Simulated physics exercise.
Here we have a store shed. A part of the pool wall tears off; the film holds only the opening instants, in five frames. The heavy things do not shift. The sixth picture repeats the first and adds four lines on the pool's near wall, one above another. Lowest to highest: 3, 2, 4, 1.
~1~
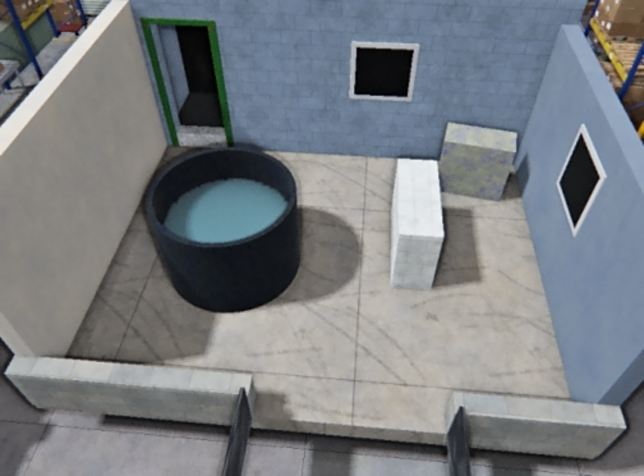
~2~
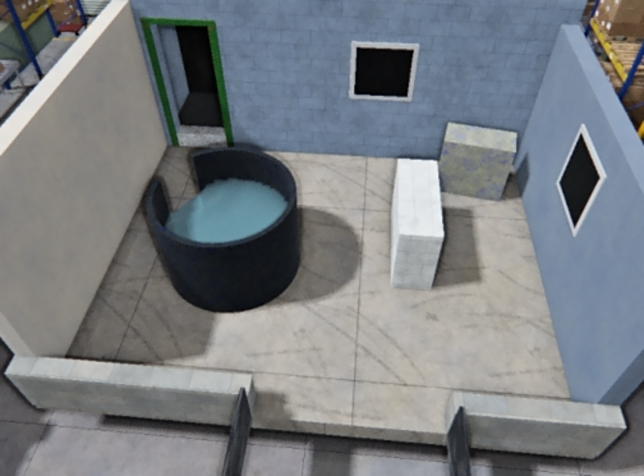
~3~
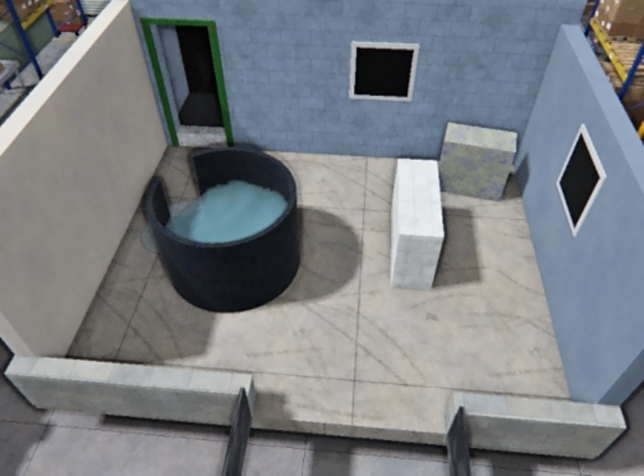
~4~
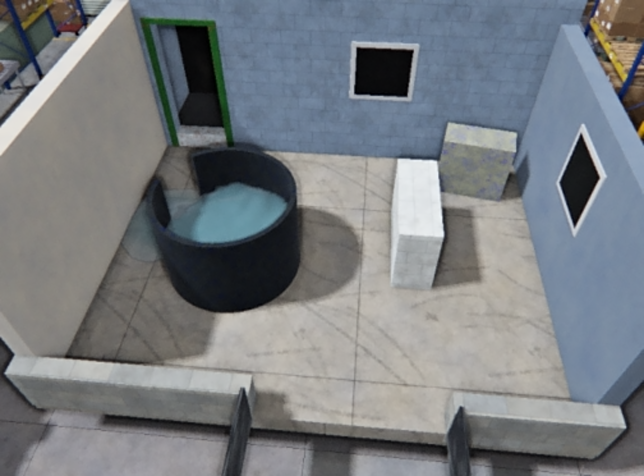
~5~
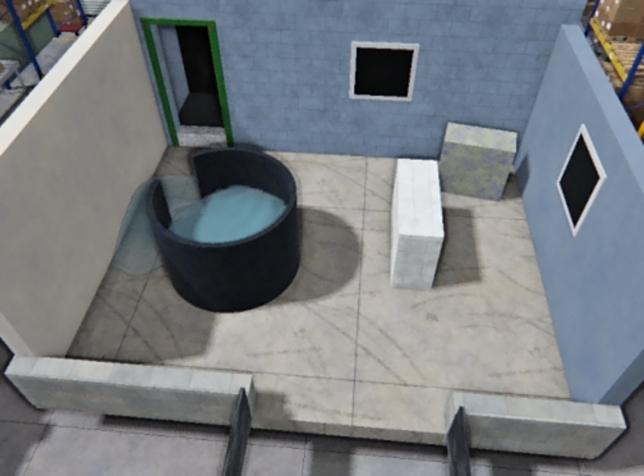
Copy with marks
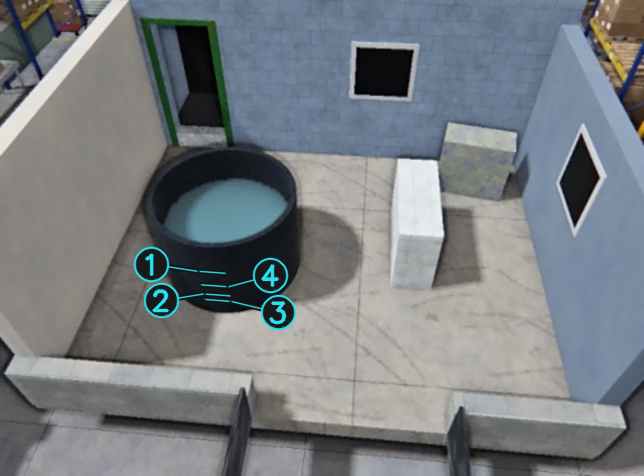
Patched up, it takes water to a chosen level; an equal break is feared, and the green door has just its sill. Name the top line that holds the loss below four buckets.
4 is the one.
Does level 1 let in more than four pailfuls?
Yes, it does.
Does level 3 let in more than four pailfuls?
No, that is safe.
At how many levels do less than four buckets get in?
Three of them.
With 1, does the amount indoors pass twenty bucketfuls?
No, less.
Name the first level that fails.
Here it is level 1.
On the marked copy, 1 at (211, 272); 2 at (216, 294); 3 at (218, 300); 4 at (214, 285); from the bottom up 3, 2, 4, 1.
If 1 is chosen, about 12 bucketfuls get in.
If 2 is chosen, nothing gets over.
If 3 is chosen, nothing gets over.
If 4 is chosen, a bucket or two gets in.
